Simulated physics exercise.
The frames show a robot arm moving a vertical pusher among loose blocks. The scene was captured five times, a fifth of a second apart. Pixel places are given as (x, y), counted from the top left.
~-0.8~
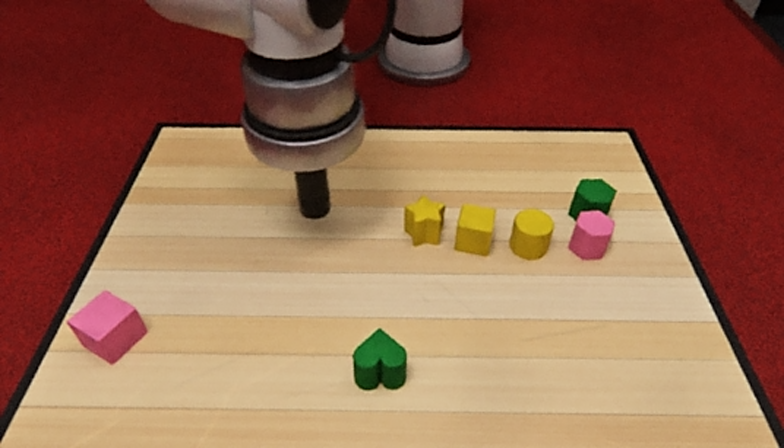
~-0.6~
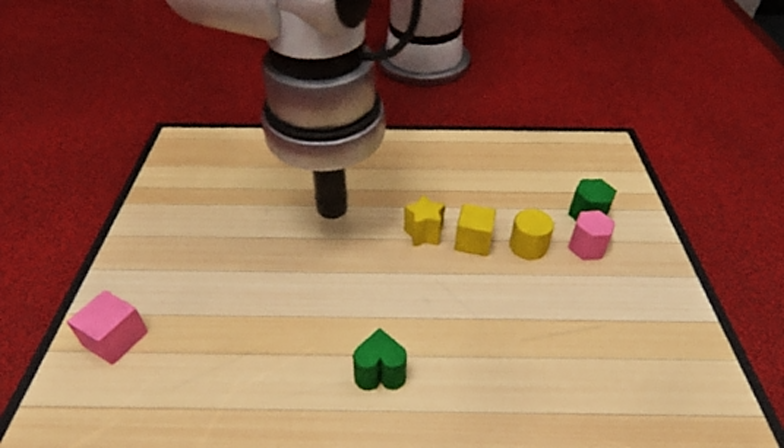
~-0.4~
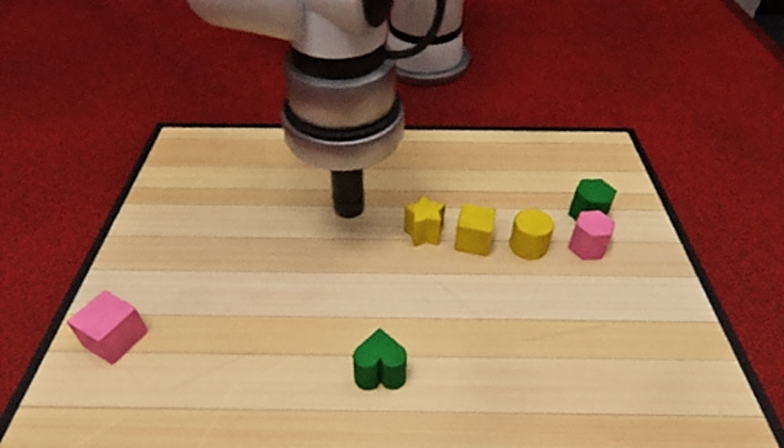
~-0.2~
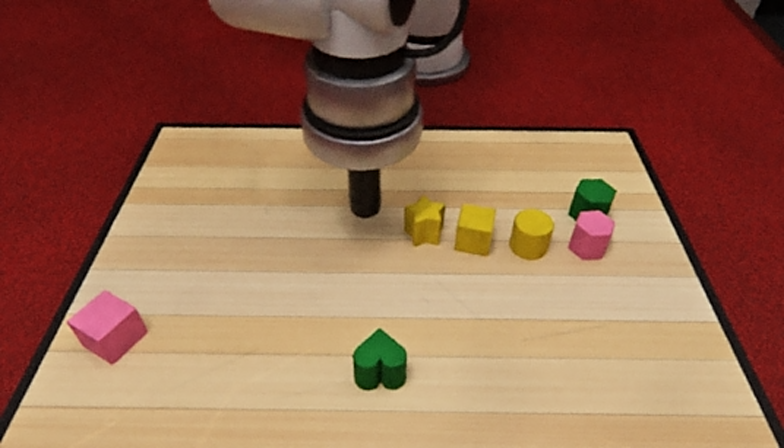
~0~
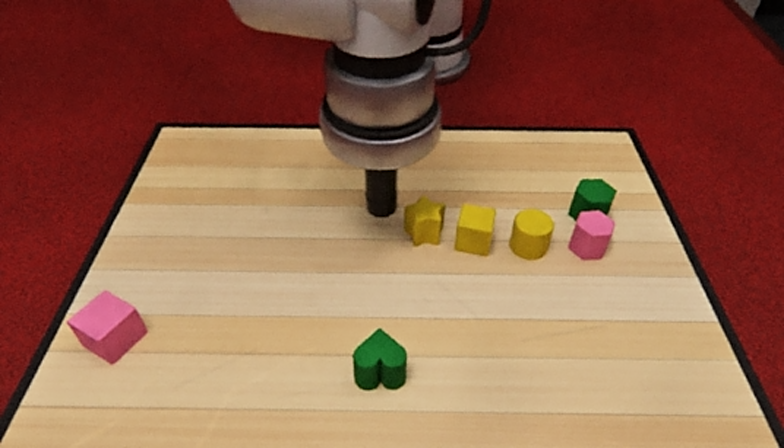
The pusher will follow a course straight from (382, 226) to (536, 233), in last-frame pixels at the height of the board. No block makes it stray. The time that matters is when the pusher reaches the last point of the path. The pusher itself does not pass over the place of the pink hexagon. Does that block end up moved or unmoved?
That block slides.
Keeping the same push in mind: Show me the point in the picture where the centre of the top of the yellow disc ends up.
Roughly at (644, 266).
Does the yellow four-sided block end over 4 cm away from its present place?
Going by the path, yes.
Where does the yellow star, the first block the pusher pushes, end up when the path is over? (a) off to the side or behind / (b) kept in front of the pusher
Letter b.
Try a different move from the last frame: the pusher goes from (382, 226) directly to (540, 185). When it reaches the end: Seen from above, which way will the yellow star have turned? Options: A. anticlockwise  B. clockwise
Answer: B.
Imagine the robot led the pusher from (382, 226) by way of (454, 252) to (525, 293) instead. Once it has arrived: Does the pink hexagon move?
I expect so.
On the path given first. One third of the way, pusher (436, 210); yellow star (473, 213); yellow four-sided block (508, 221); yellow disc (548, 224).
Two thirds of the way, pusher (489, 213); yellow star (526, 217), turned 20° clockwise; yellow four-sided block (561, 230), turned 20° clockwise; yellow disc (600, 241); pink hexagon (626, 226), turned 70° anticlockwise.
At the end, pusher (540, 215); yellow star (574, 225), turned 45° clockwise; yellow four-sided block (603, 246), turned 45° clockwise; yellow disc (644, 266); pink hexagon (628, 226), turned 75° anticlockwise.
